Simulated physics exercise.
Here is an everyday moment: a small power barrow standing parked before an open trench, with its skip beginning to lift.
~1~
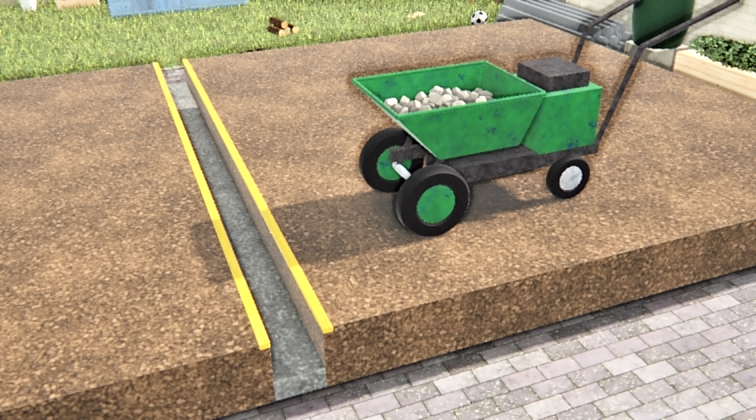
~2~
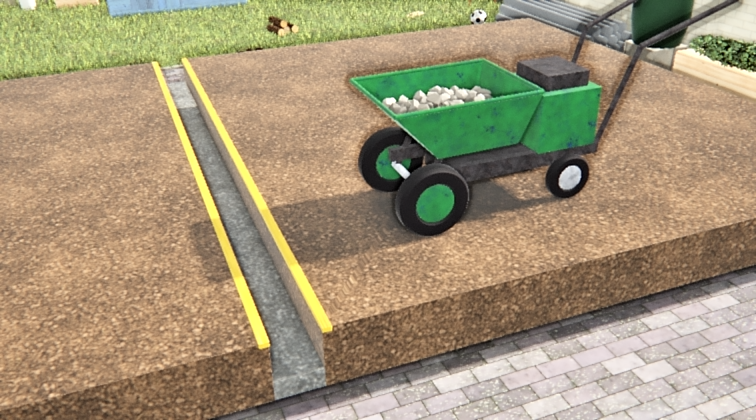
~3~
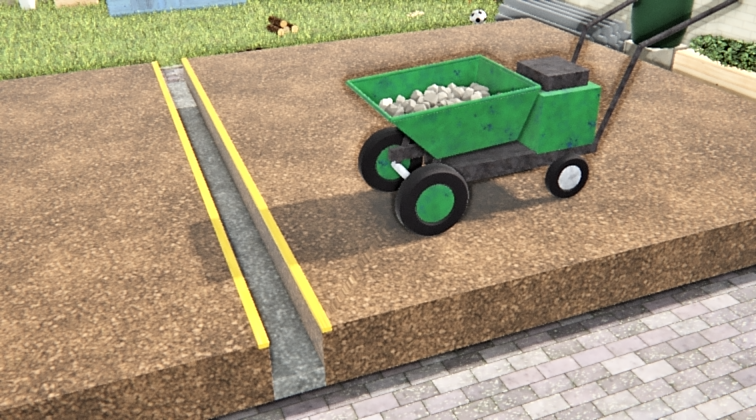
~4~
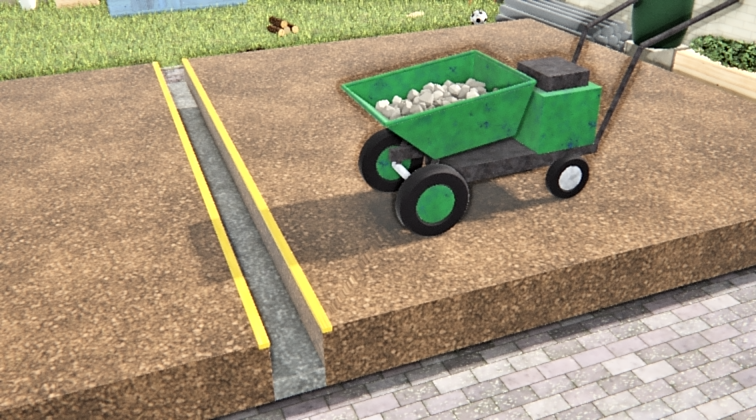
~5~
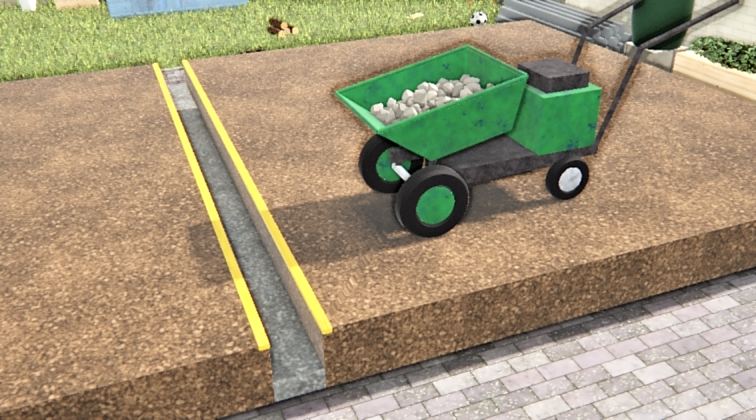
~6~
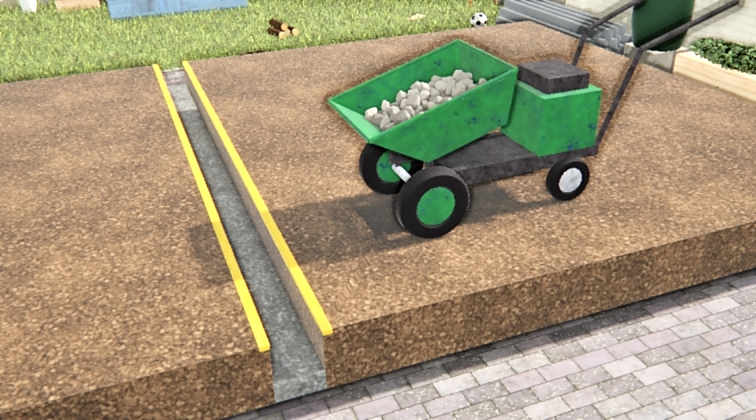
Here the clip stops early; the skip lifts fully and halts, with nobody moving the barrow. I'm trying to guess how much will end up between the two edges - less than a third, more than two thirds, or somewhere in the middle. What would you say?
I'd say somewhere in the middle, between a third and two thirds.
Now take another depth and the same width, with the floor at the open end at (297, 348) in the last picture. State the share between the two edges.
The share would be around 40 in a hundred.
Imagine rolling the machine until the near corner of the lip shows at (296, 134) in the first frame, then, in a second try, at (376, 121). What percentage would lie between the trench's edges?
First try: 0 per cent; second try: 80 per cent.
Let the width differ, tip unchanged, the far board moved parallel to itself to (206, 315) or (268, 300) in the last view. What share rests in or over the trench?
First case 50 %, second case 40 %.
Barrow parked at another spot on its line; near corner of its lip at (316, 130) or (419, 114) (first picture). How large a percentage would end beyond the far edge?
You'd get 60 in a hundred the first time and 0 in a hundred the second.
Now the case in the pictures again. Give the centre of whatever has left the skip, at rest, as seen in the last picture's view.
The centre settles at about (266, 263).
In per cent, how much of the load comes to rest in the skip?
That comes to about 15 per cent or so.
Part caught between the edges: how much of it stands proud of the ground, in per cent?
About 0 %.
Soon after the last picture, skip tipped steeply; all in the skip.
A little later, skip tipped right over; most in the skip; about a quarter short of the trench; a stray few in or heaped over the trench; a stray few falling.
Later still, skip tipped right over; a small part in the skip; about a third short of the trench; about half in or heaped over the trench.
By the end, skip tipped right over; a small part in the skip; about a third short of the trench; about half in or heaped over the trench; none beyond it.
